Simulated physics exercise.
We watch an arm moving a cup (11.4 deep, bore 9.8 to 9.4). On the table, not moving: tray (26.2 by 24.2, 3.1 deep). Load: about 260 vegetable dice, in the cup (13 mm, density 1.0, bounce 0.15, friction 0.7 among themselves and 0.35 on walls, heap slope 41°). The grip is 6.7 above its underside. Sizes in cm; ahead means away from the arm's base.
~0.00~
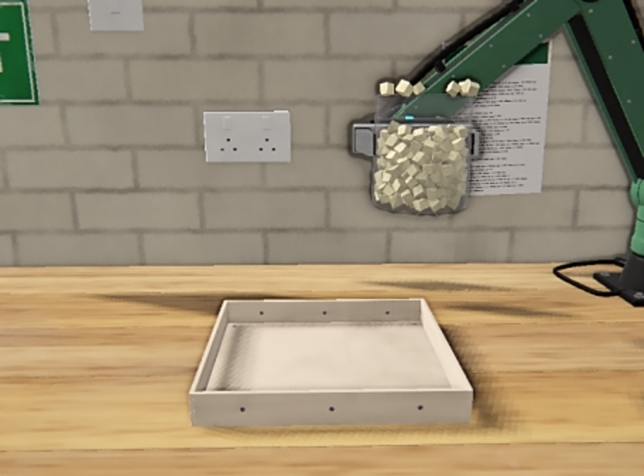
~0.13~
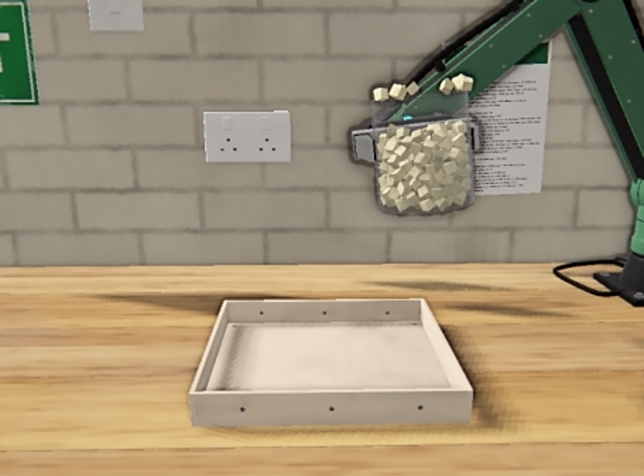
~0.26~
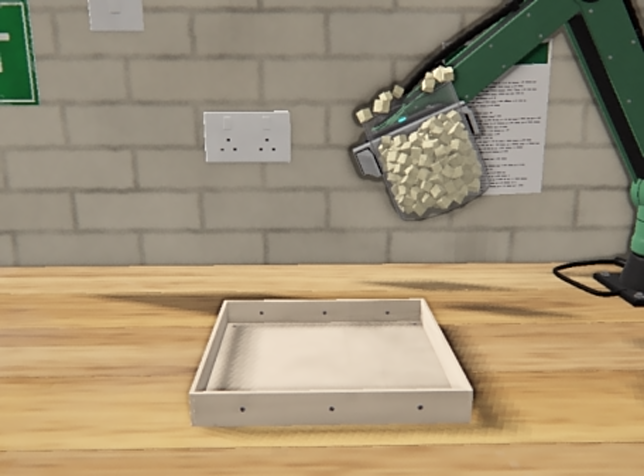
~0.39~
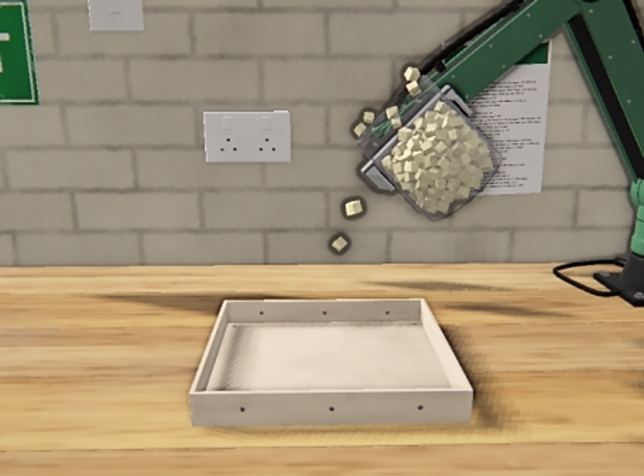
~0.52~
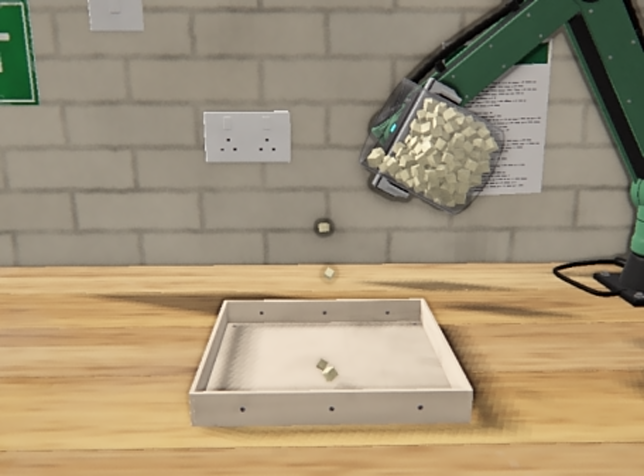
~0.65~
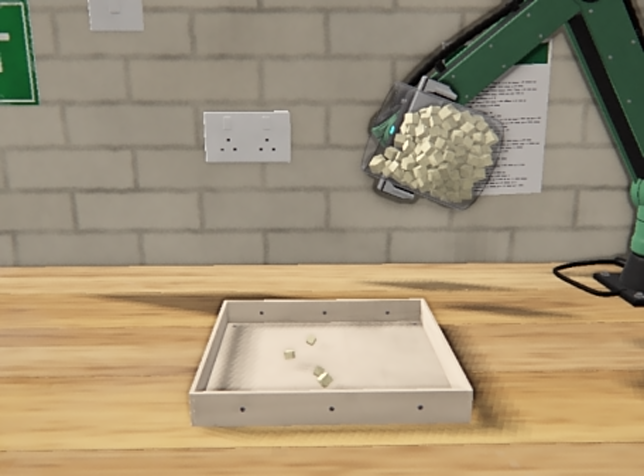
In front of a grey brick wall with a white socket plate, a wooden worktop is seen from the front and slightly above by a still camera. A green robotic arm at the right holds a clear cup heaped with pale yellow cubes above a shallow, off-white tray. The arm tilts the cup steadily to the left, and a few cubes tumble from its rim and land scattered in the tray.
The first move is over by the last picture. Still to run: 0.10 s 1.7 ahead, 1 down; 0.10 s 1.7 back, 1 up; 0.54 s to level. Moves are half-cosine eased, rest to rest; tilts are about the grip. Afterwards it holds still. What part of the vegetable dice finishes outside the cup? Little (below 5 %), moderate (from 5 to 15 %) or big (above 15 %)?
A little share, below 5 %, ends outside the cup.
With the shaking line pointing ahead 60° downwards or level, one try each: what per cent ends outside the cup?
About 0 and 5 per cent.
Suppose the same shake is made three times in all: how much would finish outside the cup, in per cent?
In that case some 0 per cent.
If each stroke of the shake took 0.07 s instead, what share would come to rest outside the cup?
It would be near 5 per cent.
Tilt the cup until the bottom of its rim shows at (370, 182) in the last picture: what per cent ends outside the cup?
Some 5 per cent.
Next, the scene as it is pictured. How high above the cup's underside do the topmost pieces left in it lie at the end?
Roughly 10.5 cm.
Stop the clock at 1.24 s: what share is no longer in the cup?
Some 0 per cent.
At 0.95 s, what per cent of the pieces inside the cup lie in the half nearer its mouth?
Roughly 30 per cent.
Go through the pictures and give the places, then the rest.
Cup middle at (422, 153), level; upper third of the load around (422, 143), from x 380 to 475, top at y 90; 259 in the cup, in the first picture.
Cup middle at (423, 153), tilted 7° forward; upper third of the load around (428, 143), from x 380 to 465, top at y 85, in the second picture.
Cup middle at (425, 152), tilted 24° forward; upper third of the load around (434, 141), from x 365 to 475, top at y 75; 257 in the cup, 2 in flight or on a rim, in the third picture.
Cup middle at (428, 150), tilted 45° forward; upper third of the load around (439, 137), from x 340 to 485, top at y 75; 256 in the cup, 3 in flight or on a rim, in the fourth picture.
Cup middle at (430, 148), tilted 62° forward; upper third of the load around (444, 132), from x 320 to 490, top at y 105; 255 in the cup, 2 in the tray, 2 in flight or on a rim, in the fifth picture.
Cup middle at (431, 147), tilted 69° forward; upper third of the load around (446, 131), from x 290 to 490, top at y 110; 255 in the cup, 4 in the tray, in the sixth picture.
By 0.95 s, tilted 64° forward, highest piece 28 above the table; 254 in the cup, 4 in the tray, 1 in flight or on a rim.
By 1.24 s, tilted 12° forward, highest piece 30 above the table; 254 in the cup, 5 in the tray.
By 1.59 s, level, highest piece 30 above the table; 254 in the cup, 5 in the tray.
By 2.64 s, level, highest piece 29 above the table; 254 in the cup, 5 in the tray.
Final count, 254 in the cup, 5 in the tray. That is 2 % outside the cup.
